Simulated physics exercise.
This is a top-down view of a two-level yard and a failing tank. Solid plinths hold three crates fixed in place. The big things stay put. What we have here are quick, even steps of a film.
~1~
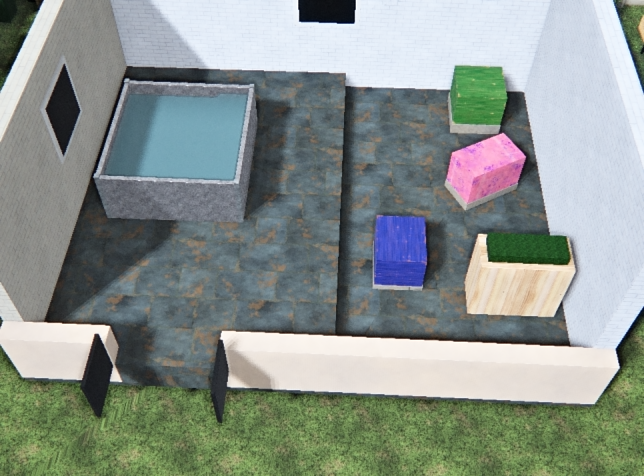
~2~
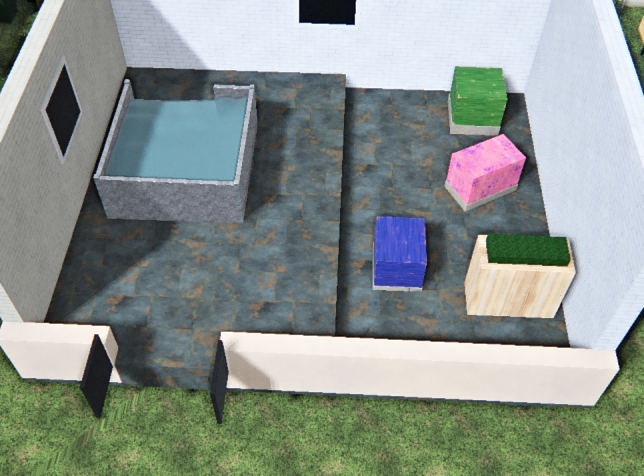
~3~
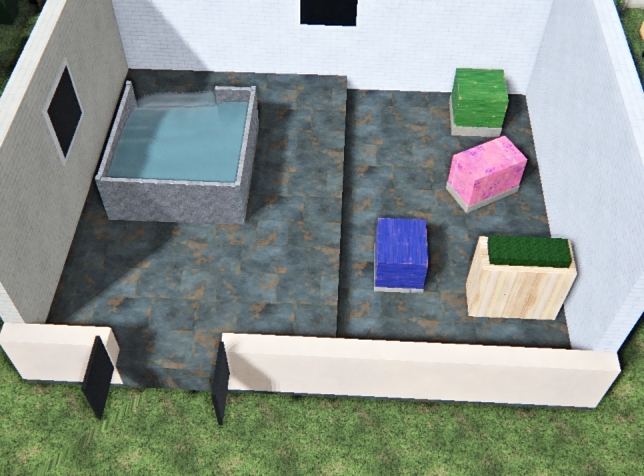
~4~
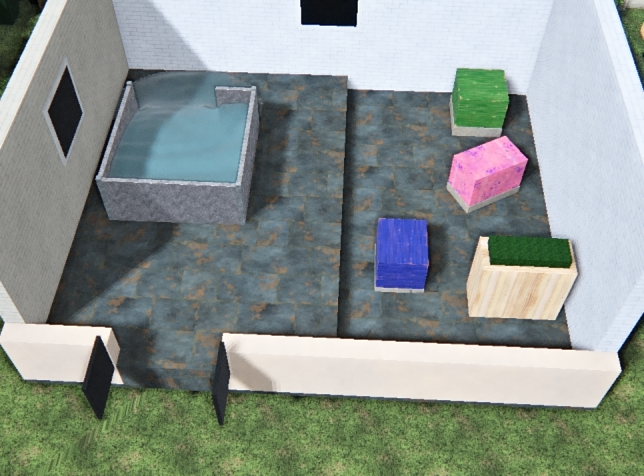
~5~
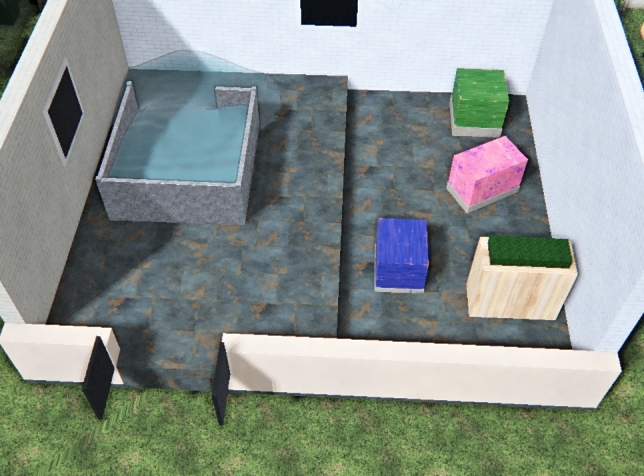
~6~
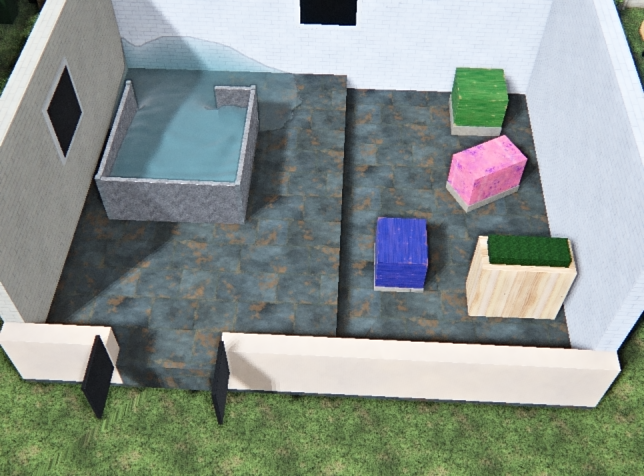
To begin with, still water fills an open stone tank at the left of a walled yard, with green, pink, blue and wooden blocks standing at the right. A gap opens in the tank's far side, and water pours out through it, then spreads along the back wall toward the right.
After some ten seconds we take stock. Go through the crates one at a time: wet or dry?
One by one: The pink crate is hit by the water; the green crate is hit by the water; the blue crate is hit by the water.
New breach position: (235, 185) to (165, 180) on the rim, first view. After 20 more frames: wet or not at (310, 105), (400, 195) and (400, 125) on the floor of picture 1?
Obs. 1: Moisture-free; obs. 2: Moisture-free; obs. 3: Moisture-free.
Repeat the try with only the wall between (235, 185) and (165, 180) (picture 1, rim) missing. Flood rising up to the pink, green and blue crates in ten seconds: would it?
Pink crate is not reached; green crate is not reached; blue crate is reached.
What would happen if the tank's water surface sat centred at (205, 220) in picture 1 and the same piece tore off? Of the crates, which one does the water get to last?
Last: The blue one.
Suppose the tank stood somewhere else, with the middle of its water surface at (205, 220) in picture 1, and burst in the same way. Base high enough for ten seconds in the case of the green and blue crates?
Green: Overtopped; blue: Overtopped.
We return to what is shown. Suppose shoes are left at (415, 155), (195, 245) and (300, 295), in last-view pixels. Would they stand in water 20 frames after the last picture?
Going through them in order, I'd call them drenched, clear and clear.
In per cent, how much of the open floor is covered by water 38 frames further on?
That works out to some 90 in a hundred.
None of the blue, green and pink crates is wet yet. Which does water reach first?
The green crate, I say.
A moment on, water covers 15 % of the floor; the pink crate not reached, the green crate not reached, the blue crate not reached.
Next, water covers 35 % of the floor; the pink crate not reached, the green crate water round its plinth, the blue crate not reached.
Then, water covers 60 % of the floor; the pink crate water round its plinth, the green crate water round its plinth, the blue crate water round its plinth.
Later, water covers 90 % of the floor; the pink crate water round its plinth, the green crate water round its plinth, the blue crate water round its plinth.
In the end, water covers 100 % of the floor; the pink crate was topped, the green crate was topped, the blue crate was topped.
